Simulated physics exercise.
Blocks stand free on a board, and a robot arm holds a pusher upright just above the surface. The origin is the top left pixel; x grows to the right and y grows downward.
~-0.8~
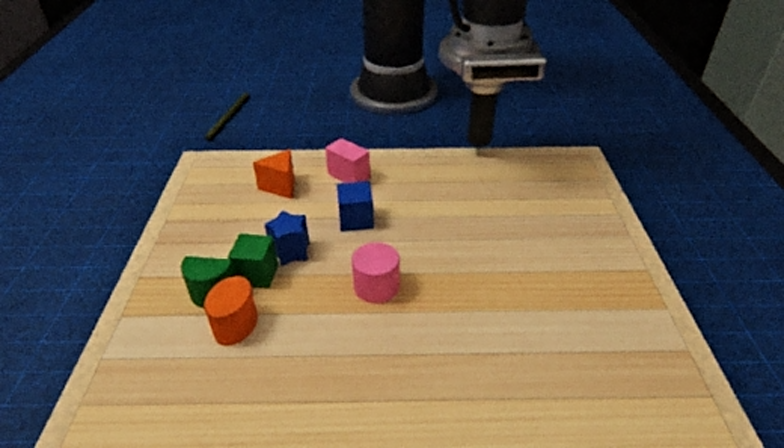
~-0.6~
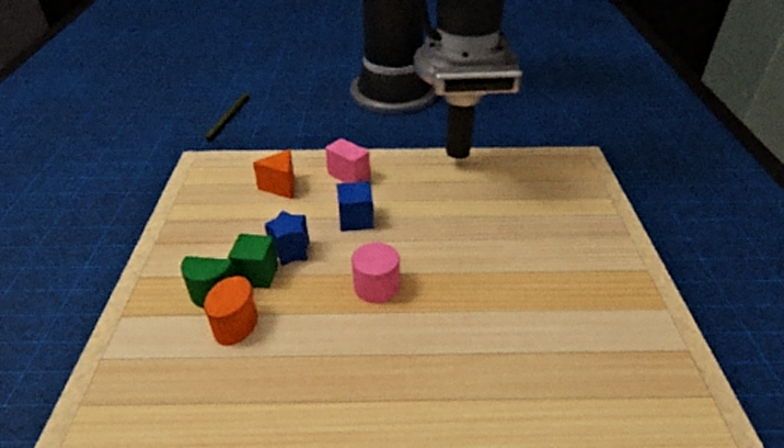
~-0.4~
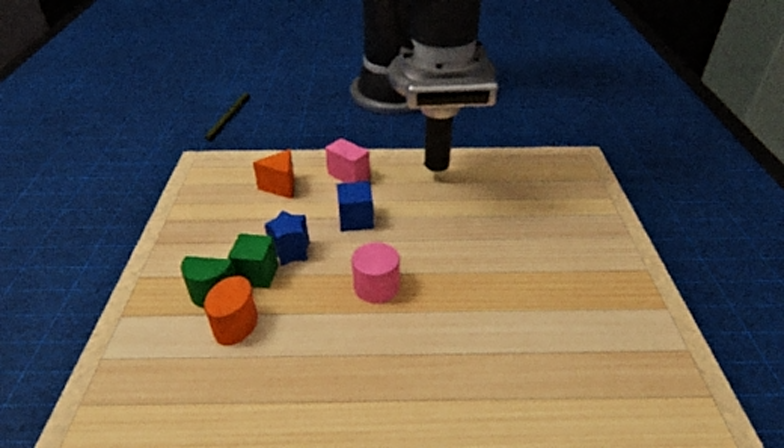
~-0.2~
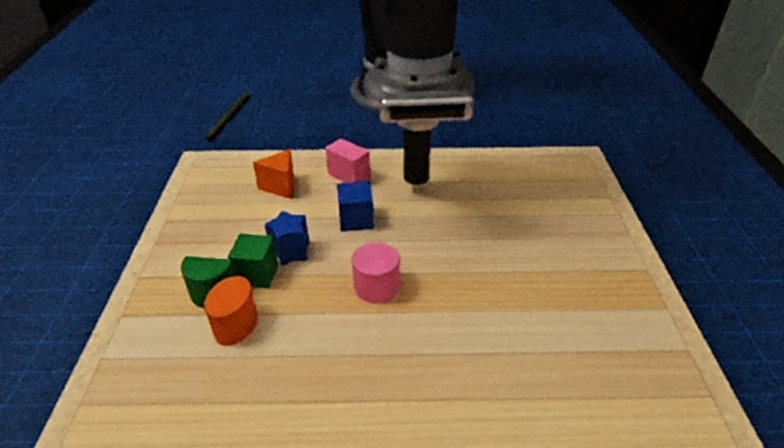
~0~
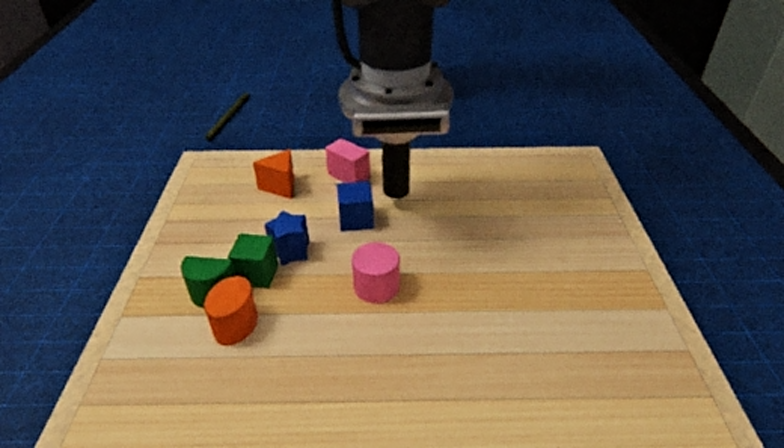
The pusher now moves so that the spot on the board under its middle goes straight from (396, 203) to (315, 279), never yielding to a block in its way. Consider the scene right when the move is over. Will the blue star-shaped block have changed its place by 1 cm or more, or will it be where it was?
The blue star-shaped block will stay where it is.
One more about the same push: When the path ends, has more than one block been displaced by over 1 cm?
I expect not.
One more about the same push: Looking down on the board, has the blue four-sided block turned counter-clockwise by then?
No - that is not the case.
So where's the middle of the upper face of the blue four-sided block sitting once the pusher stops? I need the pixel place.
At the end it should sit near (331, 199).
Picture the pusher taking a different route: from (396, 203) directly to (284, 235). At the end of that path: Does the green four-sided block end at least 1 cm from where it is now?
I expect so.
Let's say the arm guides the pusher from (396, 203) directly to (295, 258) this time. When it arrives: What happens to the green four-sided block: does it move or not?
It leaves its spot.
The first path, step by step. One third of the way, pusher (371, 214); blue four-sided block (339, 197), turned 20° clockwise.
Two thirds of the way, pusher (344, 239); blue four-sided block (331, 199), turned 40° clockwise.
At the end, pusher (313, 266); blue star-shaped block still; blue four-sided block (331, 199), turned 40° clockwise.
